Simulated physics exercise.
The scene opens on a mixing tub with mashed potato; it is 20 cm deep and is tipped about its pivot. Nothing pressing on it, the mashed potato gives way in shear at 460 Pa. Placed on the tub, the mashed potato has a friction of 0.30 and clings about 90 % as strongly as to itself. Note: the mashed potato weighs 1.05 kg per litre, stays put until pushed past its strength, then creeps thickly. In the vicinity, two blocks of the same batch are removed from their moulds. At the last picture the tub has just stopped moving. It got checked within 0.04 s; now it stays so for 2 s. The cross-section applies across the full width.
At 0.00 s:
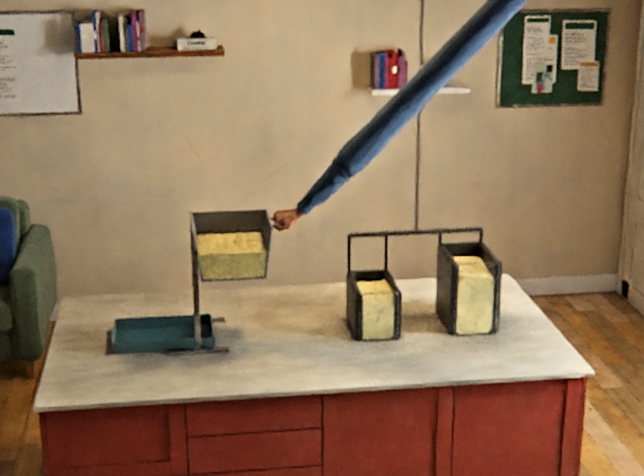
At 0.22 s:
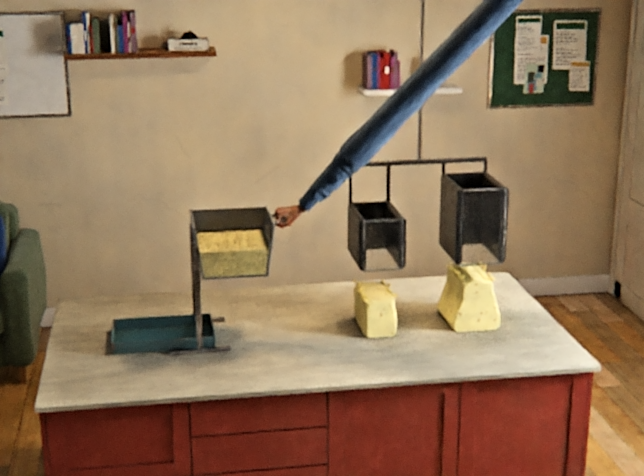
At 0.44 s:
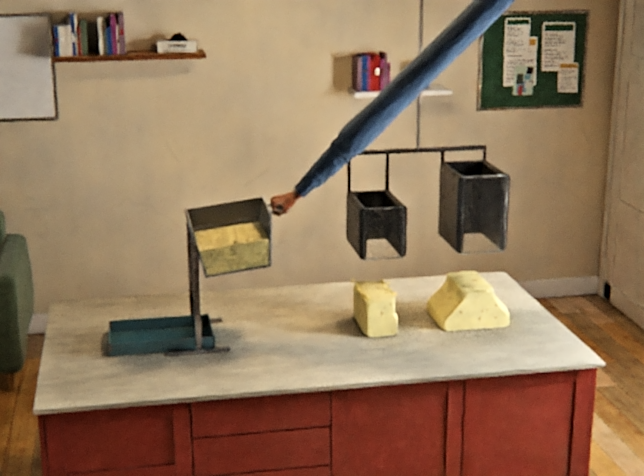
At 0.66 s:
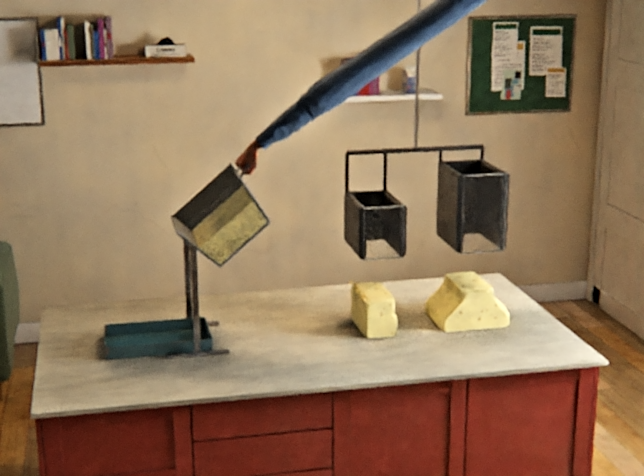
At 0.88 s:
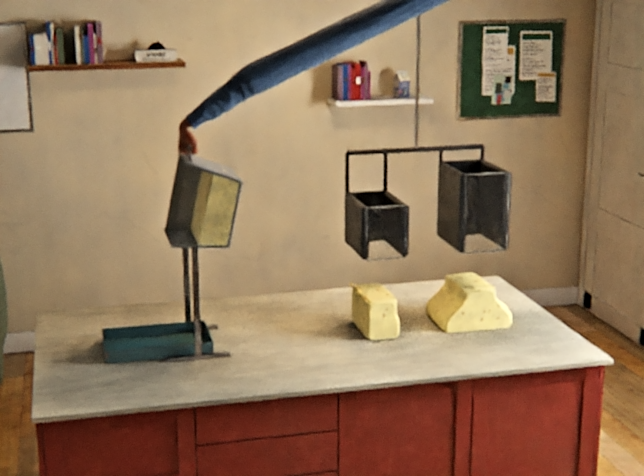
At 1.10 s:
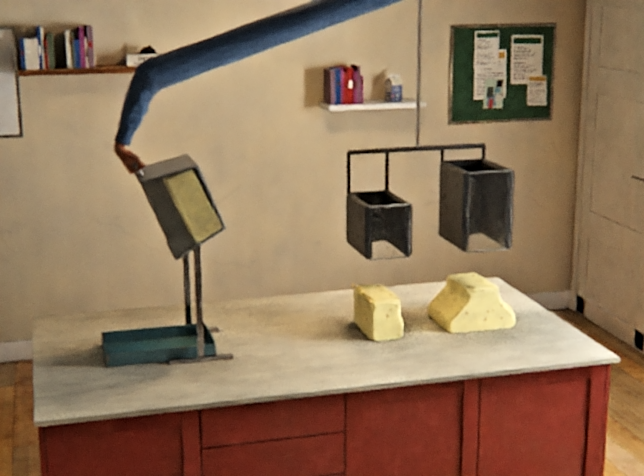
In a room with a red-fronted counter, a frame lifts two dark moulds off pale yellow blocks, and the right block sags lower and wider while the left barely changes. A blue-sleeved arm then swings a grey tub of yellowish mash up and over leftward, past upright, above a teal tray.
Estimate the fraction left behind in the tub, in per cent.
I would say 0 %.
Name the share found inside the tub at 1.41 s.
Close to 18 in a hundred.
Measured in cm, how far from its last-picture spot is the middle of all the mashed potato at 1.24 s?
Some 9 cm.
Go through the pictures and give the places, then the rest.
Handle-side rim at (271, 228), tilt 0 degrees; top of the mashed potato at (209, 254); blocks stand 17 cm, 26 cm (left to right), in the first frame.
Handle-side rim at (273, 225), tilt 0 degrees; top of the mashed potato at (211, 252); blocks stand 16 cm, 22 cm (left to right), in the second frame.
Handle-side rim at (270, 214), tilt 7 degrees; top of the mashed potato at (266, 239); blocks stand 16 cm, 17 cm (left to right), in the third frame.
Handle-side rim at (238, 179), tilt 40 degrees; top of the mashed potato at (251, 202); blocks stand 16 cm, 17 cm (left to right), in the fourth frame.
Handle-side rim at (187, 166), tilt 77 degrees; top of the mashed potato at (214, 176); blocks stand 16 cm, 17 cm (left to right), in the fifth frame.
Handle-side rim at (141, 184), tilt 111 degrees; top of the mashed potato at (193, 171); blocks stand 16 cm, 17 cm (left to right), in the sixth frame.
After 1.24 s, the tub is at 111 degrees and holds 92 %.
After 1.41 s, the tub is at 111 degrees and holds 17 %.
After 1.58 s, the tub is at 111 degrees and holds 0 %.
After 1.75 s, the tub is at 111 degrees and holds 0 %.
After 3.10 s, at the end, the tub is at 111 degrees and holds 0 %.
